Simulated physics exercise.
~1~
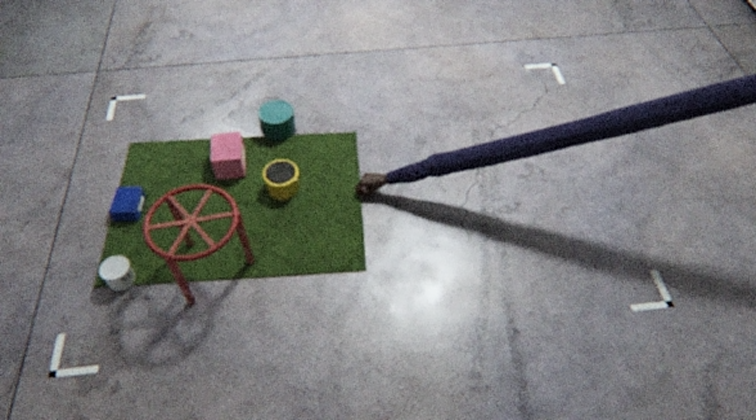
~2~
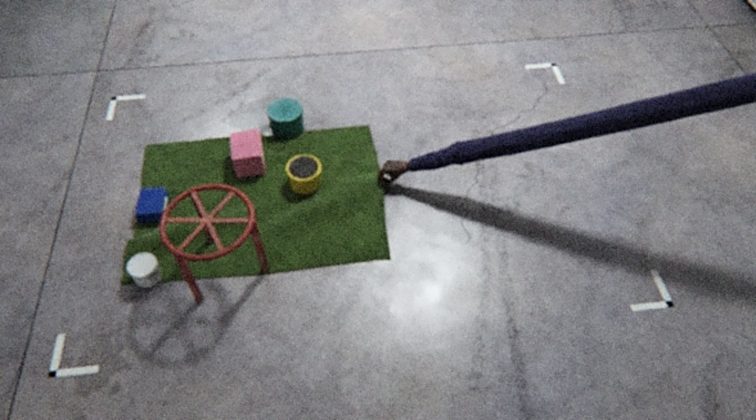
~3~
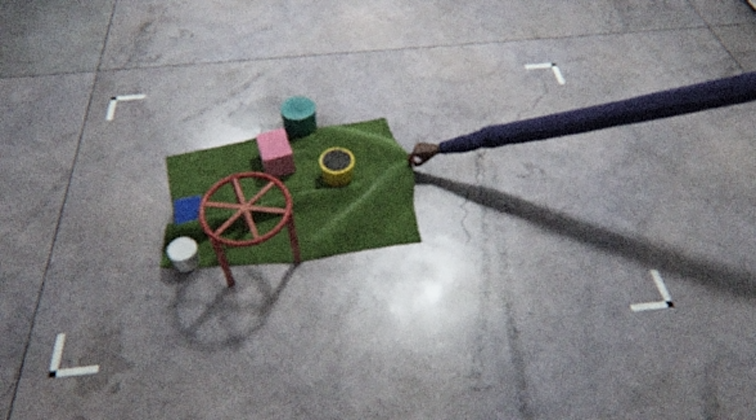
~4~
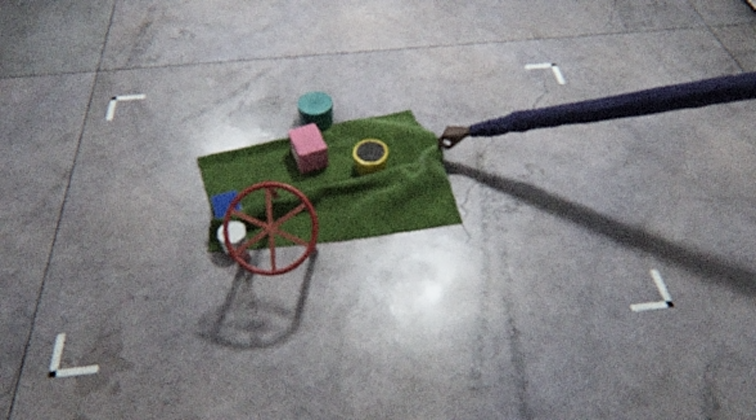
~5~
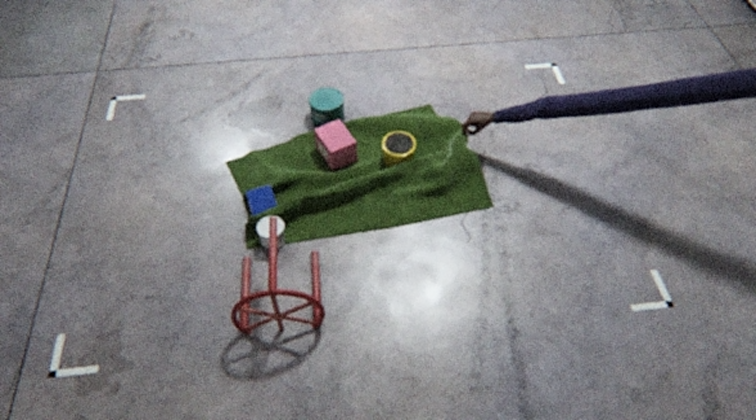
In the video, a dark-sleeved arm drags a green sheet rightward across a concrete floor, carrying a yellow pot, boxes and bins along as the fabric wrinkles. The red stool tips over and ends upside down on the floor beside the sheet's near edge.
